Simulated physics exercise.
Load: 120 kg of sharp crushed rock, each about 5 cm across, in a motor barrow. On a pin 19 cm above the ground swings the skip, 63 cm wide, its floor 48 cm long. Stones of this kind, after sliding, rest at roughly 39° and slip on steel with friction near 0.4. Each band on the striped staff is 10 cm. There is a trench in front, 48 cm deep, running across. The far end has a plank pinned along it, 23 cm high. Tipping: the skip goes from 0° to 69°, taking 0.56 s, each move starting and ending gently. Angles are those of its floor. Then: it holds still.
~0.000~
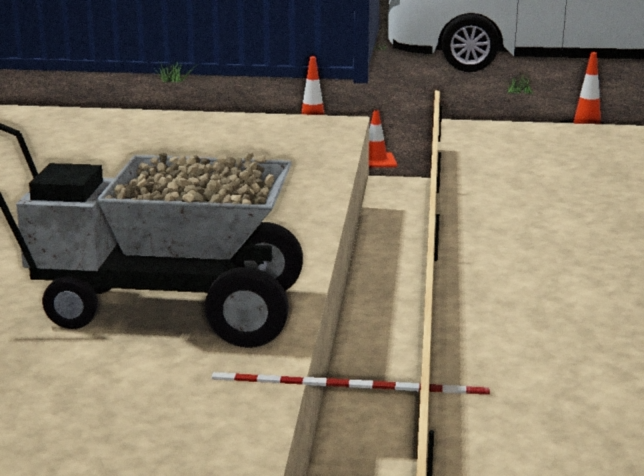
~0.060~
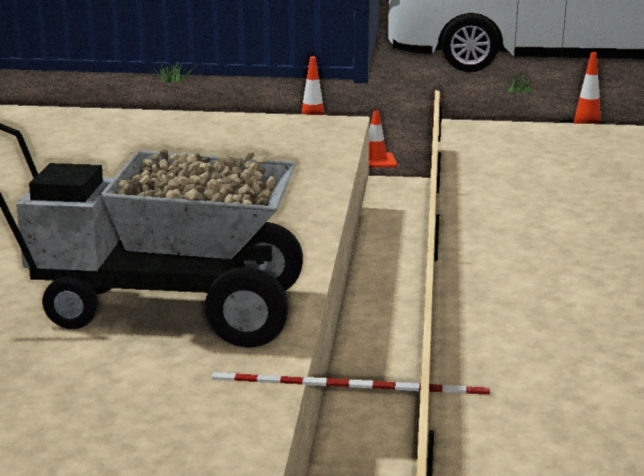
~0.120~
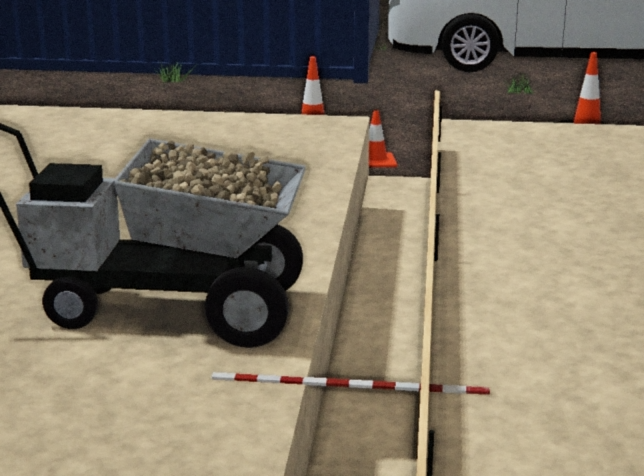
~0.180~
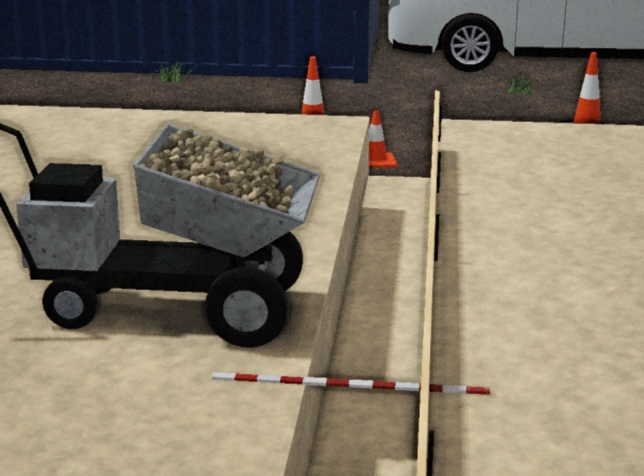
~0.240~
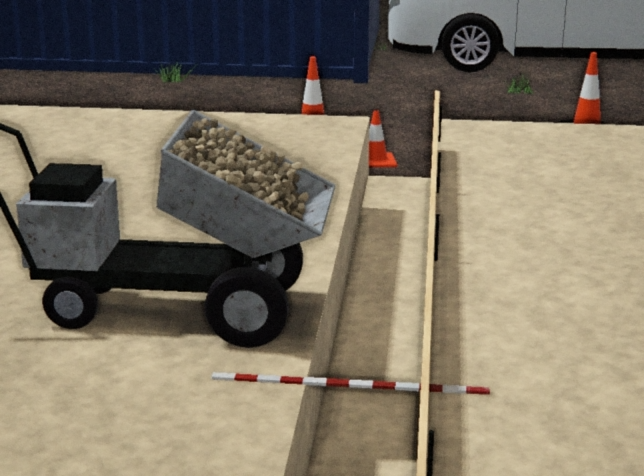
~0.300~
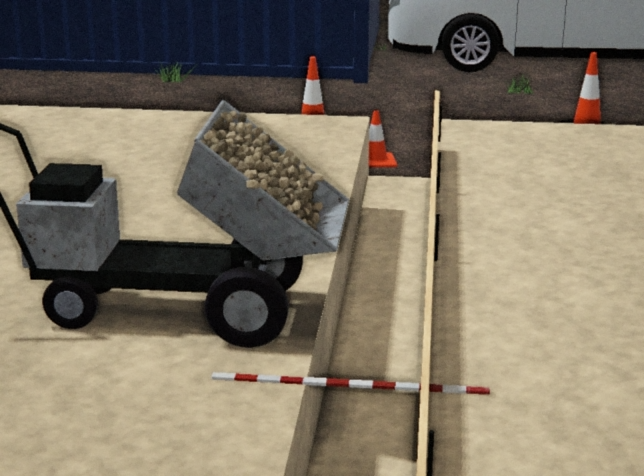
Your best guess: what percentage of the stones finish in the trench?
My guess is about 78 per cent.
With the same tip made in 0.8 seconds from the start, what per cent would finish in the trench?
About 80 percent, I'd say.
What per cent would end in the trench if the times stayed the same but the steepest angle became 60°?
It would be near 50 per cent.
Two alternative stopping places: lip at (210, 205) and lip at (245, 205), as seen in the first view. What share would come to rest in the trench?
Roughly 90 percent for the first, and 90 percent for the second.
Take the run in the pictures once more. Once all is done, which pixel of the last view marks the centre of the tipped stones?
Somewhere near pixel (391, 401).
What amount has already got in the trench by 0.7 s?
Roughly 30 percent of the load.
After 0.4 s the floor is at 58°; 100 % in the skip; the foremost stones are at (350, 227).
After 0.7 s the floor is at 69°; 70 % in the skip, 30 % in the trench; the foremost stones are at (426, 278).
After 1.0 s the floor is at 69°; 24 % in the skip, 66 % in the trench, 11 % past the trench; the foremost stones are at (592, 336).
After 3.0 s the floor is at 69°; 11 % in the skip, 78 % in the trench, 11 % past the trench; the foremost stones are past the picture's edge.
